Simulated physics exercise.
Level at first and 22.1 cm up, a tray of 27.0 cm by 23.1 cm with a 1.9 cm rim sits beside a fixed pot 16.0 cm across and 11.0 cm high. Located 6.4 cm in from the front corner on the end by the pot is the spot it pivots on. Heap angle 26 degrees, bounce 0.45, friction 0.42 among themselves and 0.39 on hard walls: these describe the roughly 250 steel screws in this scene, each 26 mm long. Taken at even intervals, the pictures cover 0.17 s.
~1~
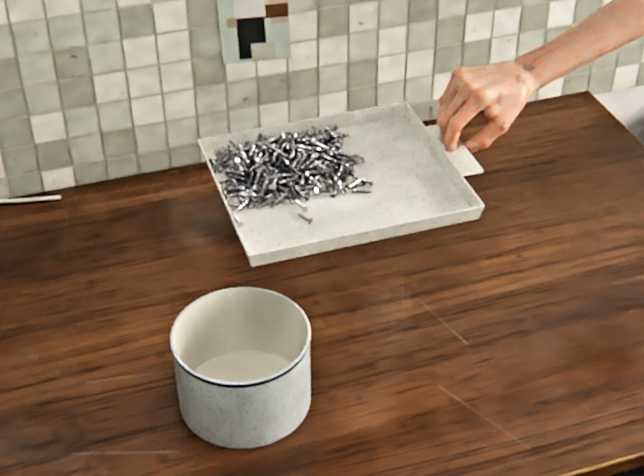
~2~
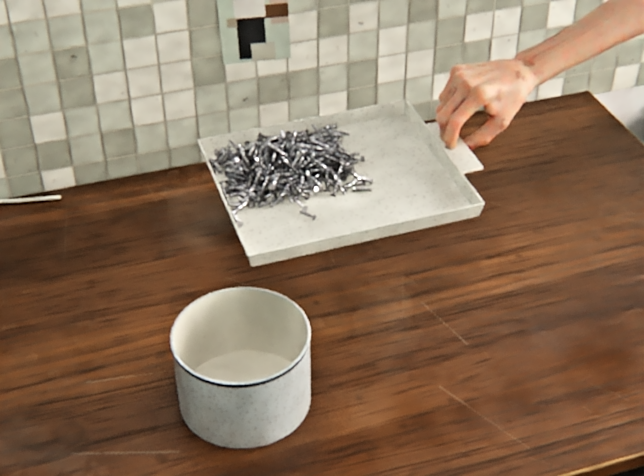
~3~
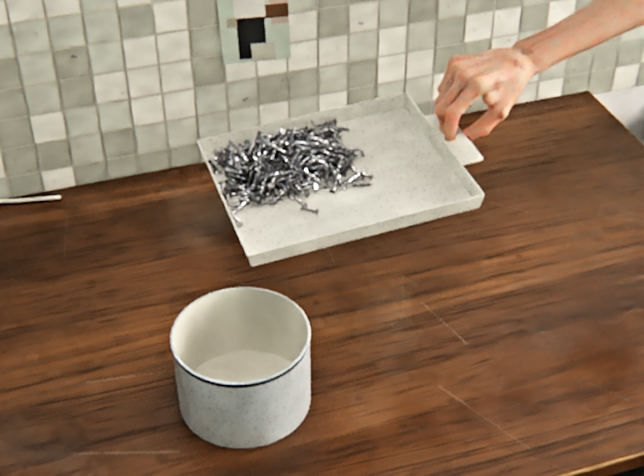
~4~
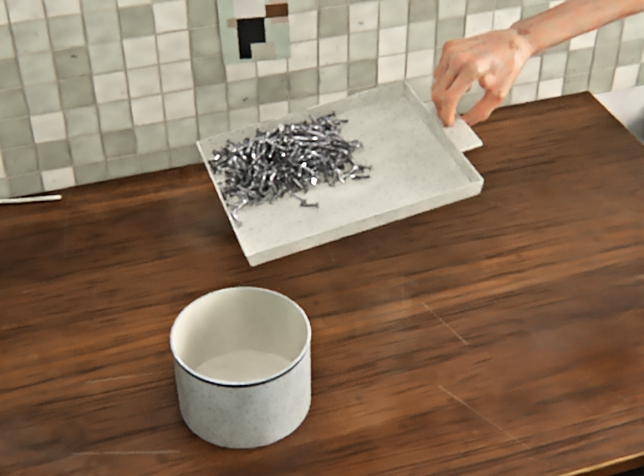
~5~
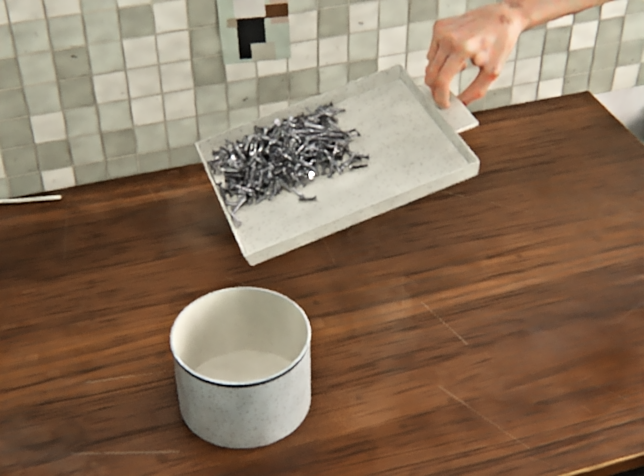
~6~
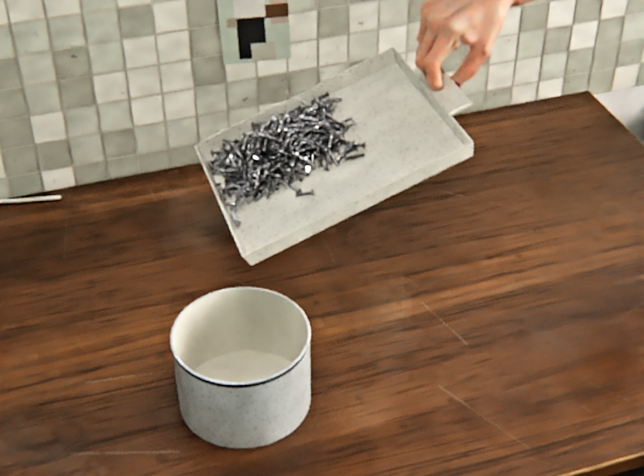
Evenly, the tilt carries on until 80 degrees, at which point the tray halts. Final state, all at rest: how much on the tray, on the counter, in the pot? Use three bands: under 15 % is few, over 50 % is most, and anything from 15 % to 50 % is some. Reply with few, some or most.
Tray: Few, counter: Most, pot: Few.
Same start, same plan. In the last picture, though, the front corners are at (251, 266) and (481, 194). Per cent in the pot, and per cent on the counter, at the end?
The pot gets 70 and the counter 30.
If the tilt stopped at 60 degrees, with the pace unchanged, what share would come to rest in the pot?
Around 0 per cent, then.
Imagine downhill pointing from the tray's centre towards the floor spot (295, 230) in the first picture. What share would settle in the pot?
75 %.
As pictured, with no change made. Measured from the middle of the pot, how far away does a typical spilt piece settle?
Distance: Roughly 20 cm.
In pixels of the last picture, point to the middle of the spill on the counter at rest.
At rest, its centre lies at about (148, 319).
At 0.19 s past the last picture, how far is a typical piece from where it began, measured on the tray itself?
2 cm.
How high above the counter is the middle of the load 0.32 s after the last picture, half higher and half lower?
About 24 centimetres.
Then, 0.19 s after the last picture, tilt 51 degrees; the tray holds 100 %, the pot 0 %.
Then, 0.32 s after the last picture, tilt 73 degrees; the tray holds 95 %, the pot 0 %.
Then, 0.57 s after the last picture, tilt 80 degrees; the tray holds 10 %, the pot 0 %.
In the end, tray 5 %, counter 90 %, pot 5 %.
